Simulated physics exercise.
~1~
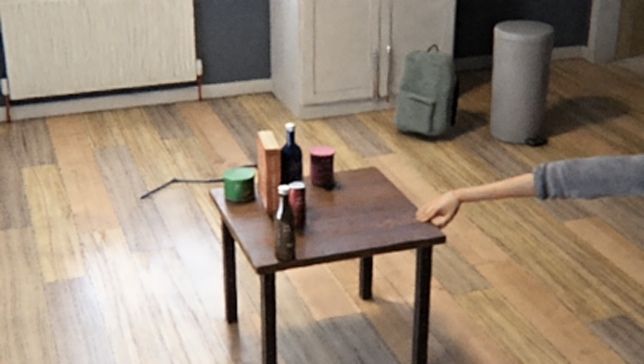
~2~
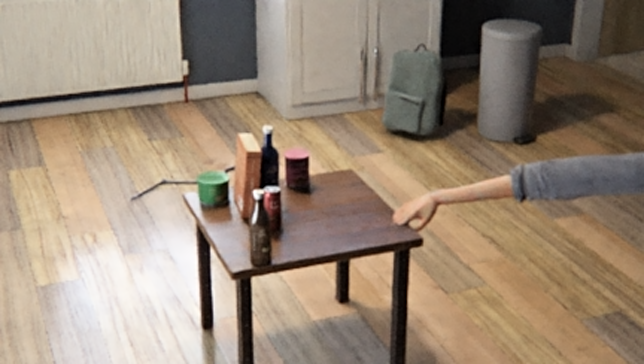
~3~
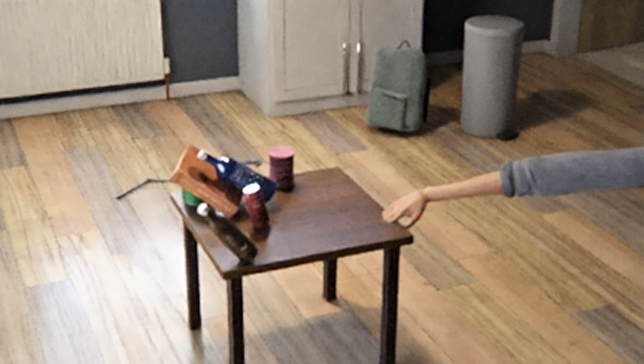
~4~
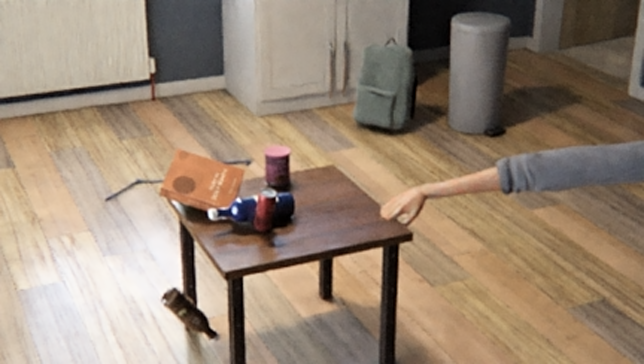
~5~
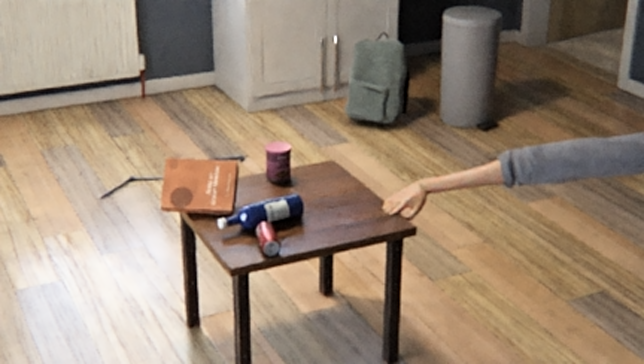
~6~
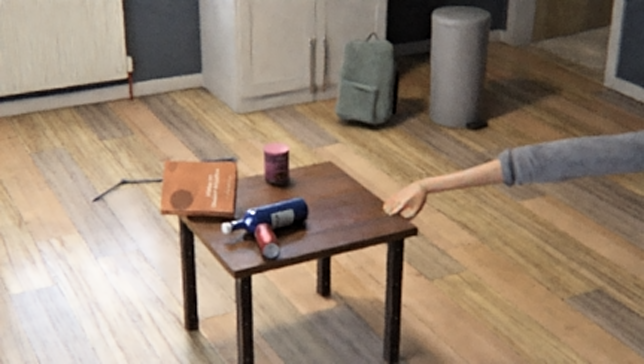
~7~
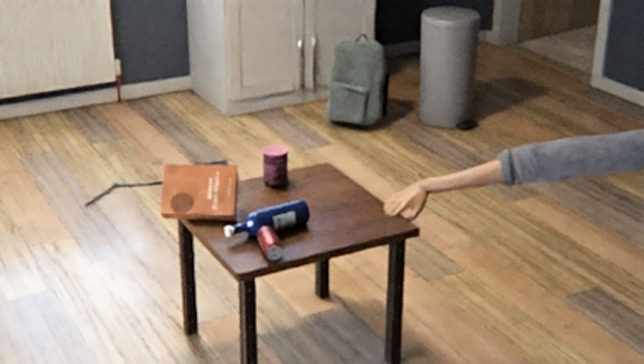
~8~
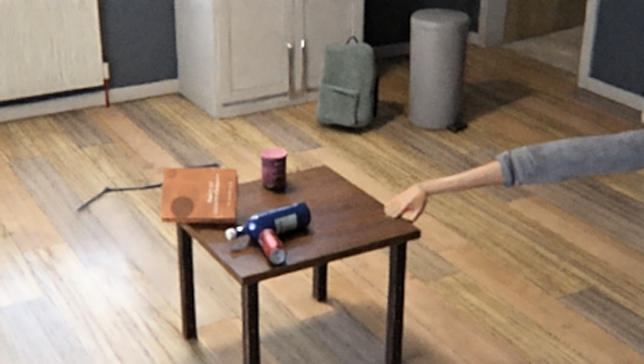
A hand jerked a small wooden table to the left, toppling an orange book and a blue bottle and sending a brown bottle off the edge; a red can tipped over too, leaving the pink tin upright and the green tub out of sight.
